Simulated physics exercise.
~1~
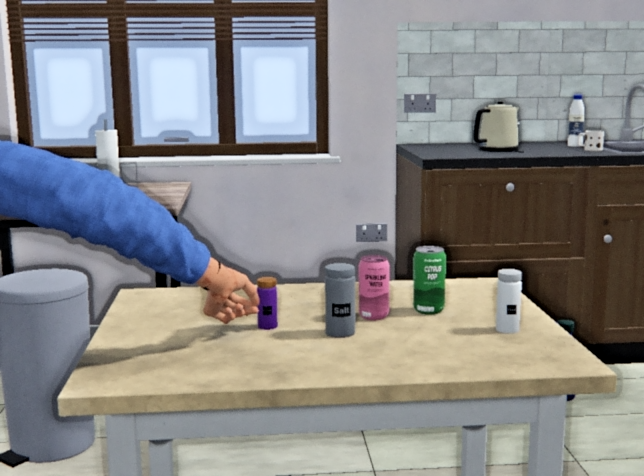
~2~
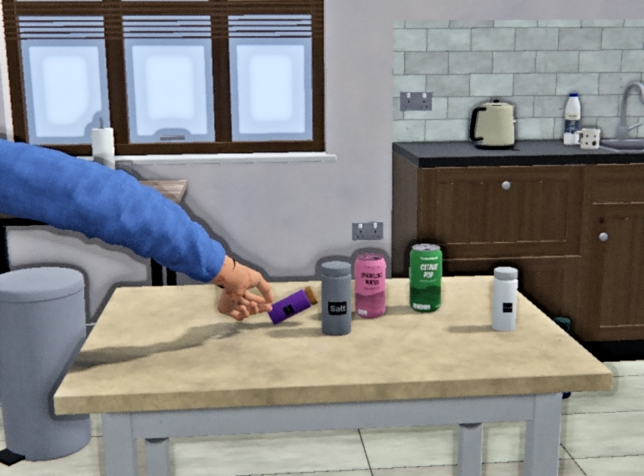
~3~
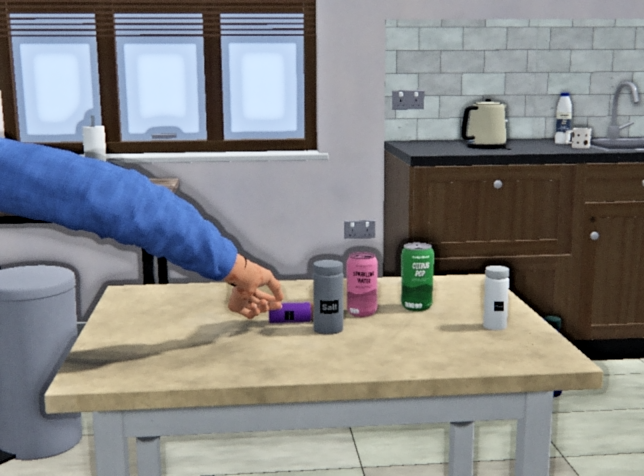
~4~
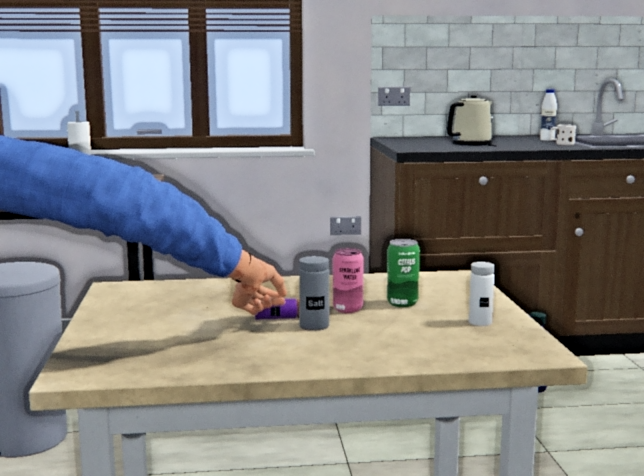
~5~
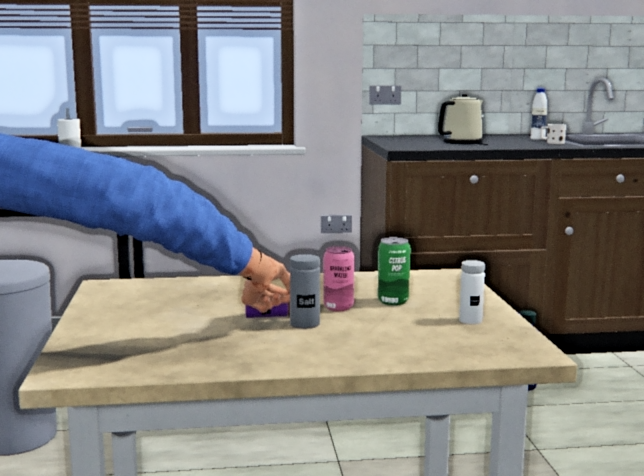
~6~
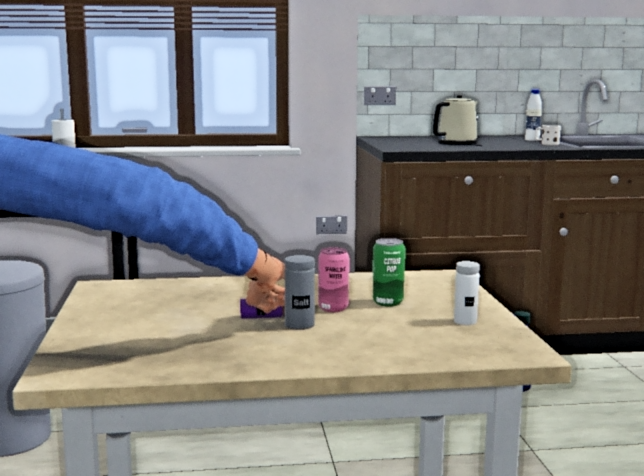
A blue-sleeved arm reaches in from the left over a pale wooden table in a kitchen, seen from the front and slightly above, with a window, kettle and dark cabinets behind. A small purple shaker stands near the fingertips, with a grey jar, a pink can and a green can to its right and a white shaker farthest right. The hand pushes the purple shaker, which leans right and tips onto its side beside the grey jar. The hand moves on over it, partly hiding it, as the view pans slightly right. The purple shaker ends lying down, while the other four items remain standing in place.
